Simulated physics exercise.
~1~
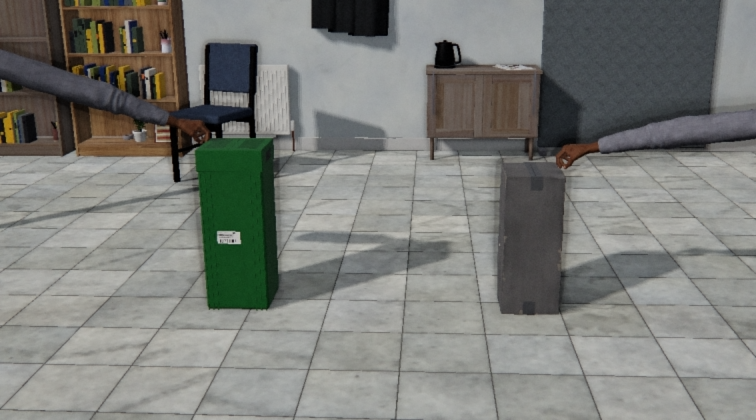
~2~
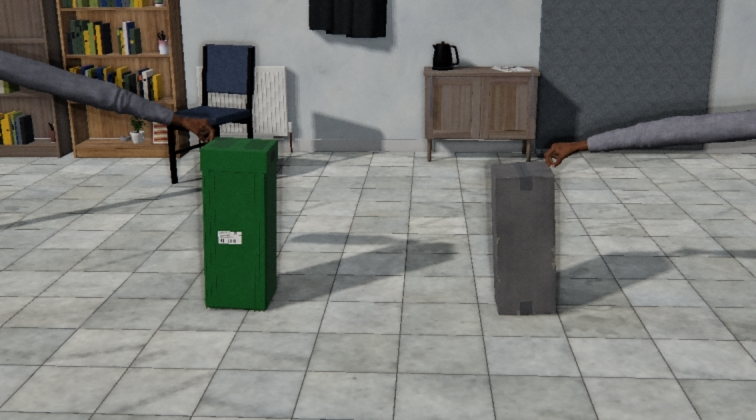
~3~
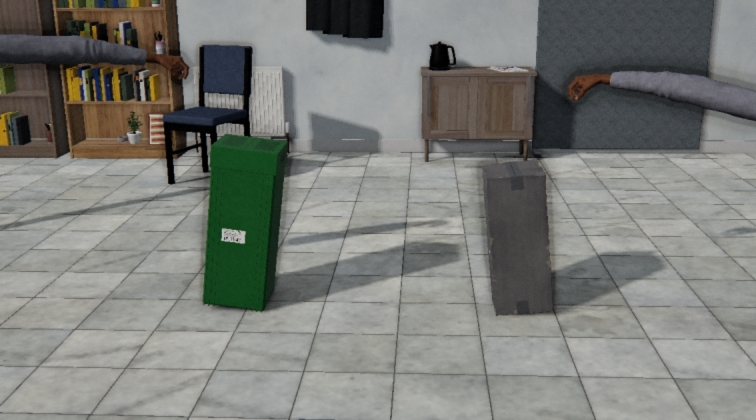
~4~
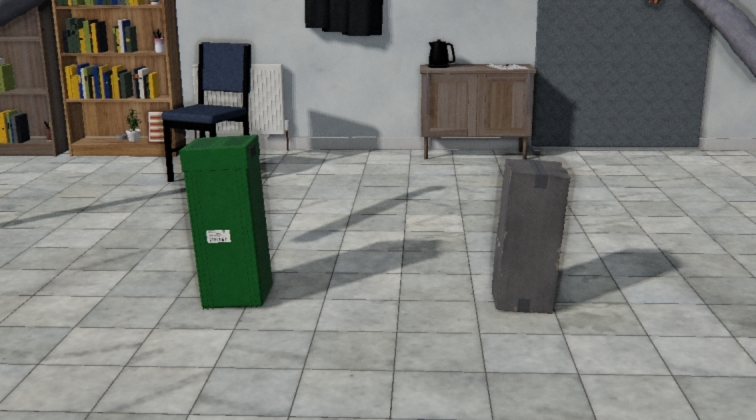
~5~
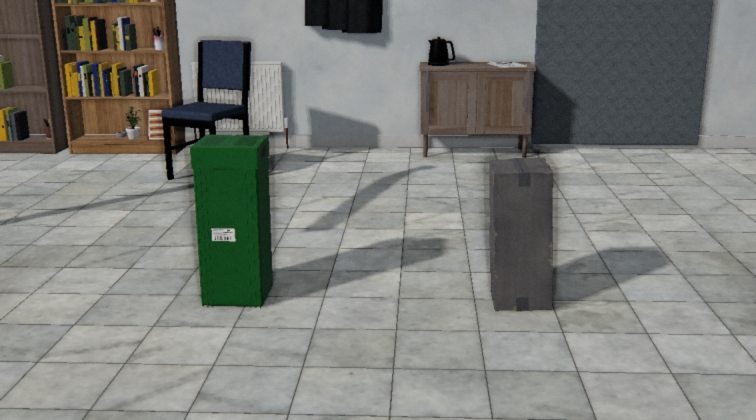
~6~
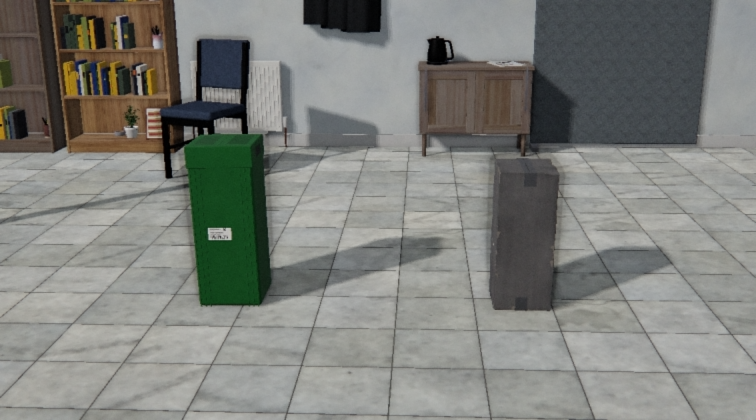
At the start, a tall green box and a slimmer grey parcel stand apart on a tiled floor, with a hand reaching in from each side to touch them near their tops. The hands push inward, and the green box tips slightly right while the grey parcel tips slightly left. Both hands let go and draw back, leaving the two leaning a little. The green box rocks back to the left and the grey parcel back to the right as the arms leave the view. After a last small wobble, both stand upright on their bases.
